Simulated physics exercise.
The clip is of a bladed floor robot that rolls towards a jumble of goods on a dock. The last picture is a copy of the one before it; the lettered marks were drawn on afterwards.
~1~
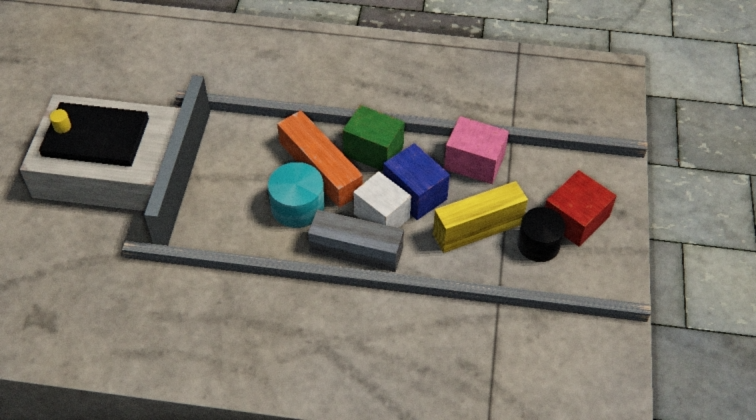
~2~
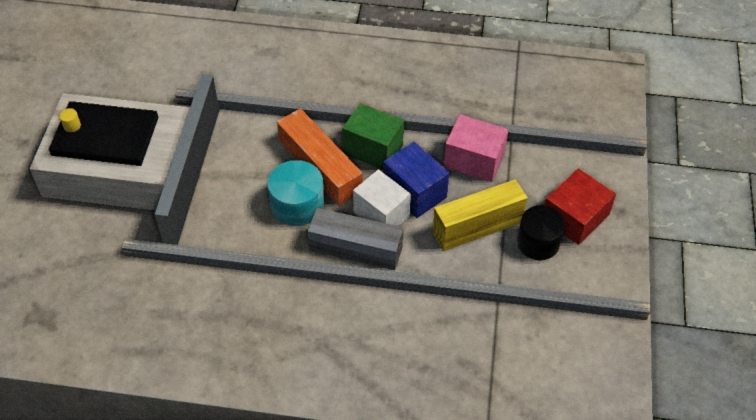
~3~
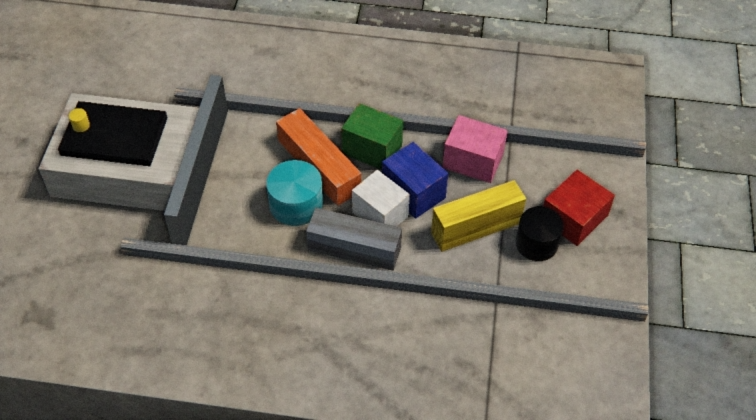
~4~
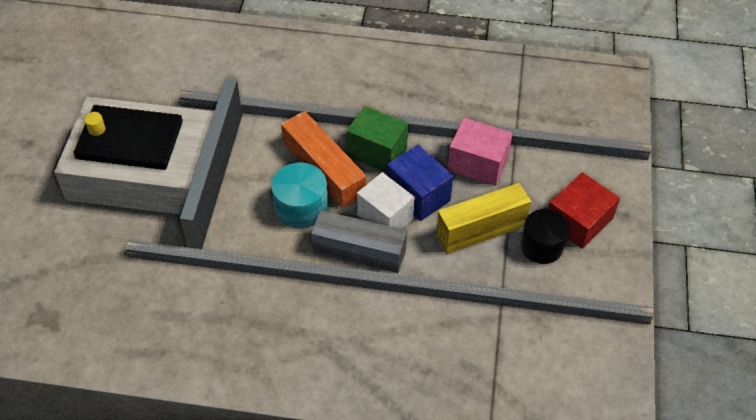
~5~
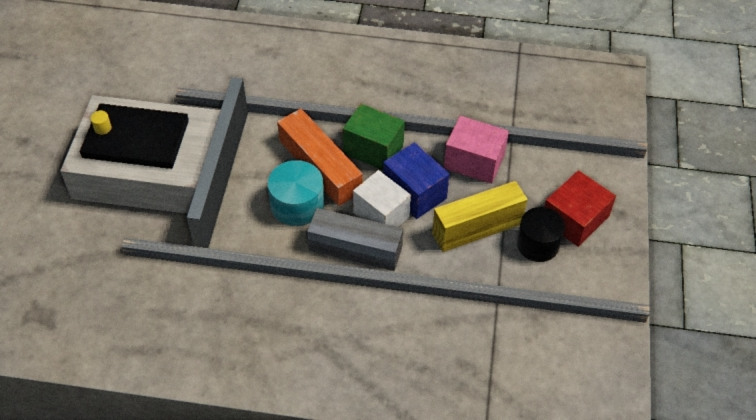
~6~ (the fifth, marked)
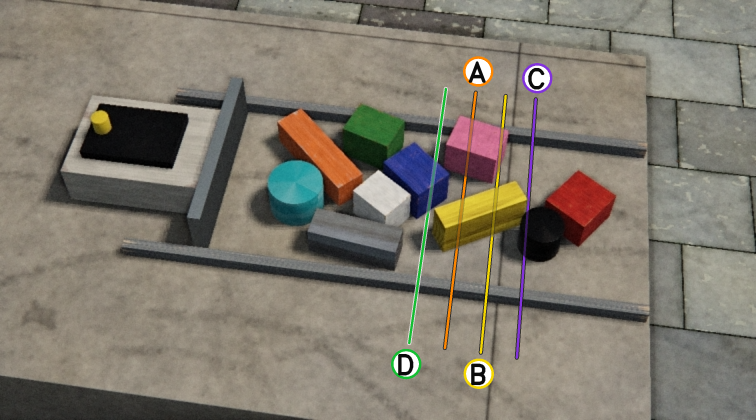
Bladed floor robot rolling slowly right between two rails towards a motionless jumble of coloured blocks and cylinders on a dock.
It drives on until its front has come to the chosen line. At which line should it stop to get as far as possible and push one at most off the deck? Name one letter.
As far as mark B.
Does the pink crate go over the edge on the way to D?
By then, no.
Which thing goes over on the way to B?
It is the red crate.
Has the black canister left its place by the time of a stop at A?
By then, yes.
On the marked copy, A at (462, 208); B at (494, 213); C at (527, 217); D at (429, 204).
Taking B. A third of the way, robot (241, 147); green crate (404, 135); grey stick (358, 245).
Two thirds of the way, robot (340, 159); red crate (594, 216); black canister (558, 244).
When it is over, robot (416, 168); red crate over the edge; yellow stick (627, 214); one fallen.
As for the rest, A is within the limit but short; C drops three; D is within the limit but short.
